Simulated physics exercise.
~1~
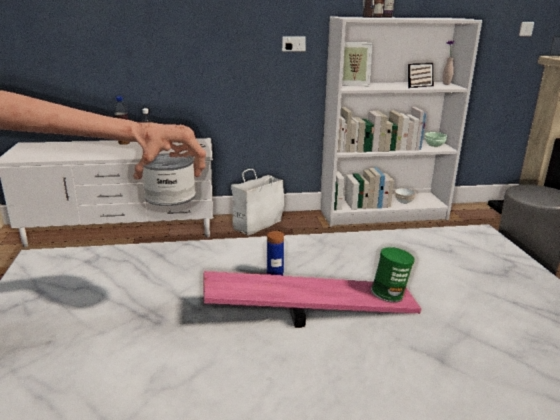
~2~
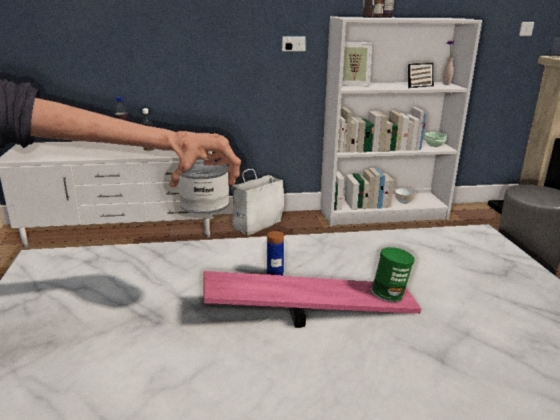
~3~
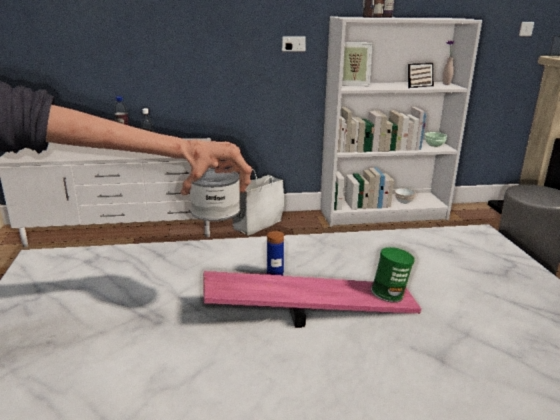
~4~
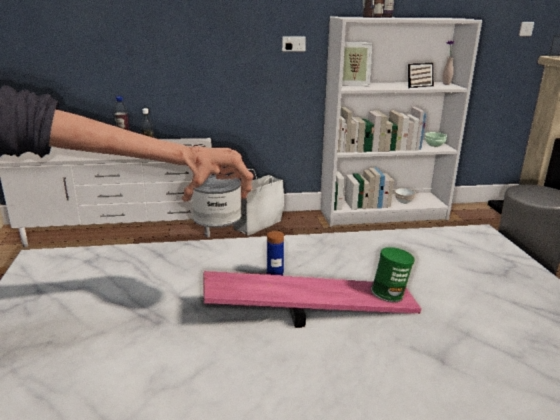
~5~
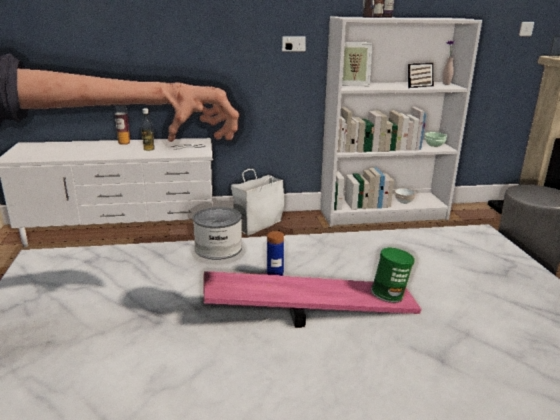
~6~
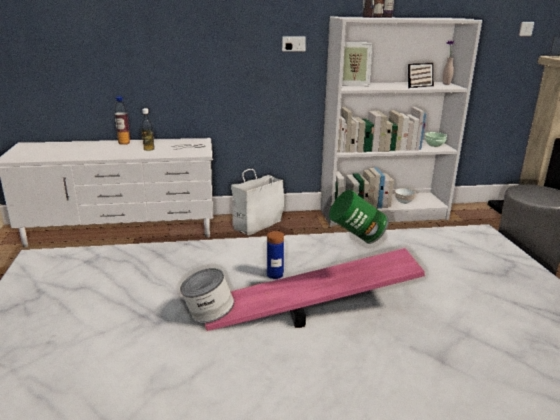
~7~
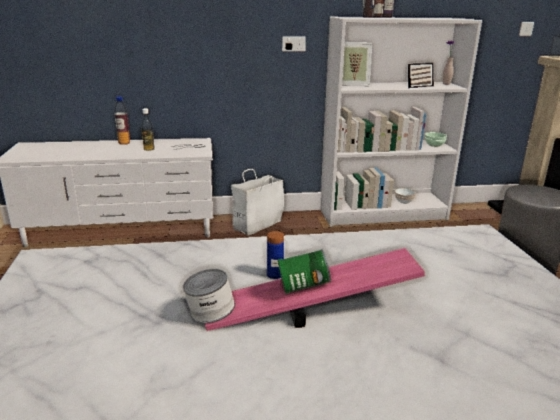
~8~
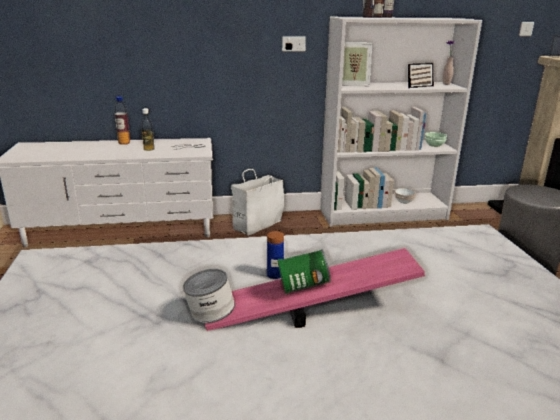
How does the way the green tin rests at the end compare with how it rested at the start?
At the start the green tin was leaning a little on the sloping plank, but by the end it was lying on its side.
